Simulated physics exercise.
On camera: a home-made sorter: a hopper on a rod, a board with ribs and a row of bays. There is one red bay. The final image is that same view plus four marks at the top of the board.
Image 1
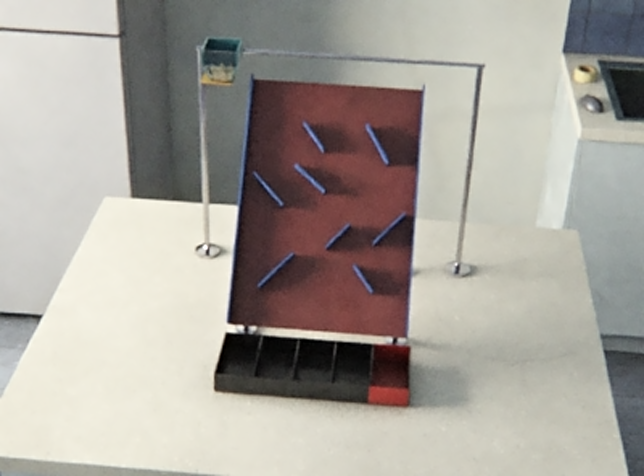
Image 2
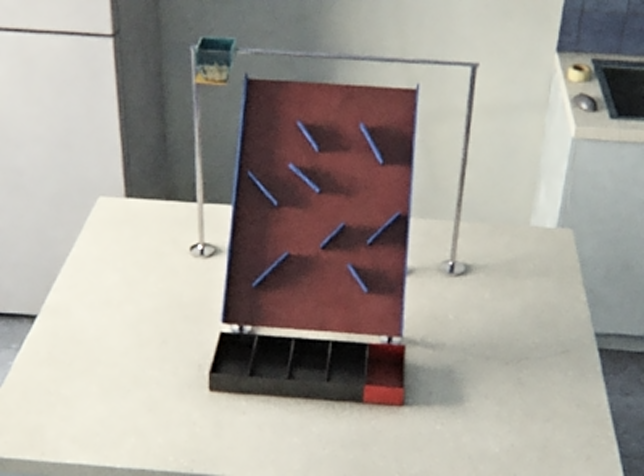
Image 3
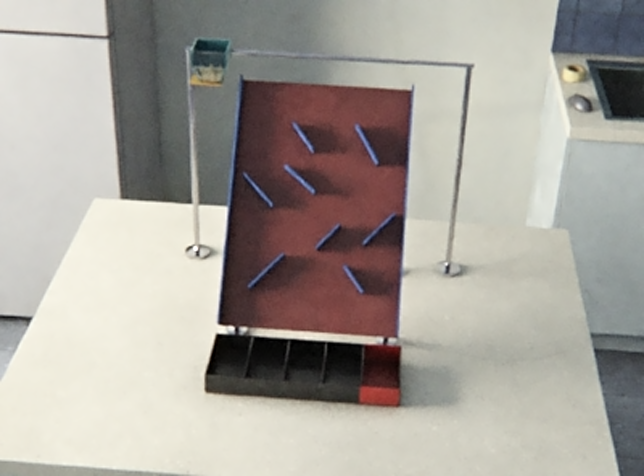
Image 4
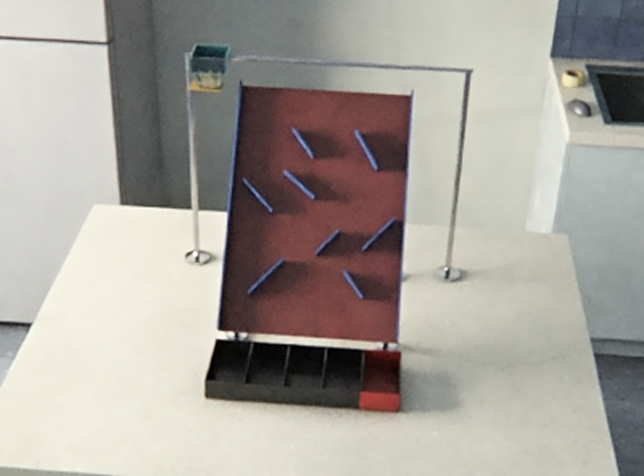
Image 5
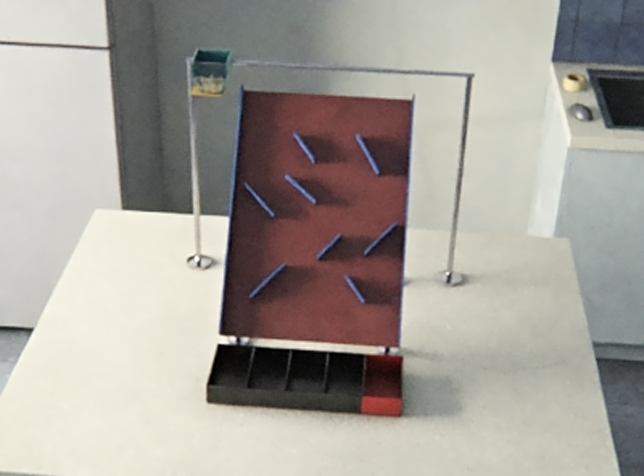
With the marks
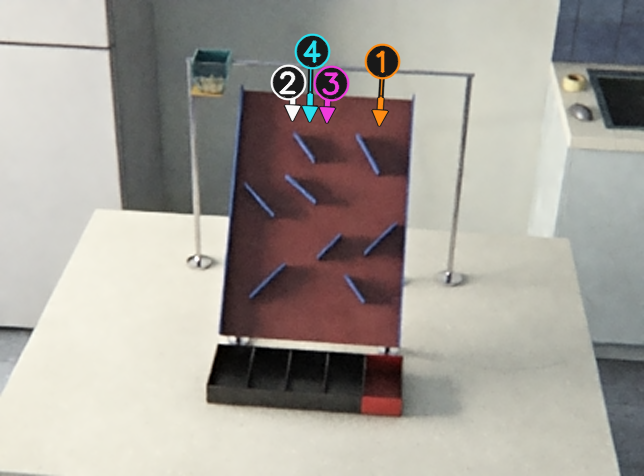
A tilted dark red board with blue ribs stood on a pale table, a small container on a rod at its upper left and bays below; only the view shifted slightly.
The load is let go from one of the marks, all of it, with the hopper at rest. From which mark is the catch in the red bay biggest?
Go for 1.
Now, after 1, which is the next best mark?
That is mark 4.
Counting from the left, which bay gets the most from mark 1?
The fifth from the left.
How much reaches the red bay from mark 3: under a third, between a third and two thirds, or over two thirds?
Mark 3 gives under a third.
On the marked copy, mark 1 meets the board at (379, 119); mark 2 meets the board at (292, 115); mark 3 meets the board at (327, 117); mark 4 meets the board at (309, 116).
For mark 1, close to two thirds in the red bay, close to a quarter in other bays, a small share outside the box.
For mark 2, a small share in the red bay, the bulk in other bays, a small share outside the box.
For mark 3, close to a quarter in the red bay, the bulk in other bays, only a few outside the box.
For mark 4, close to half in the red bay, close to half in other bays.
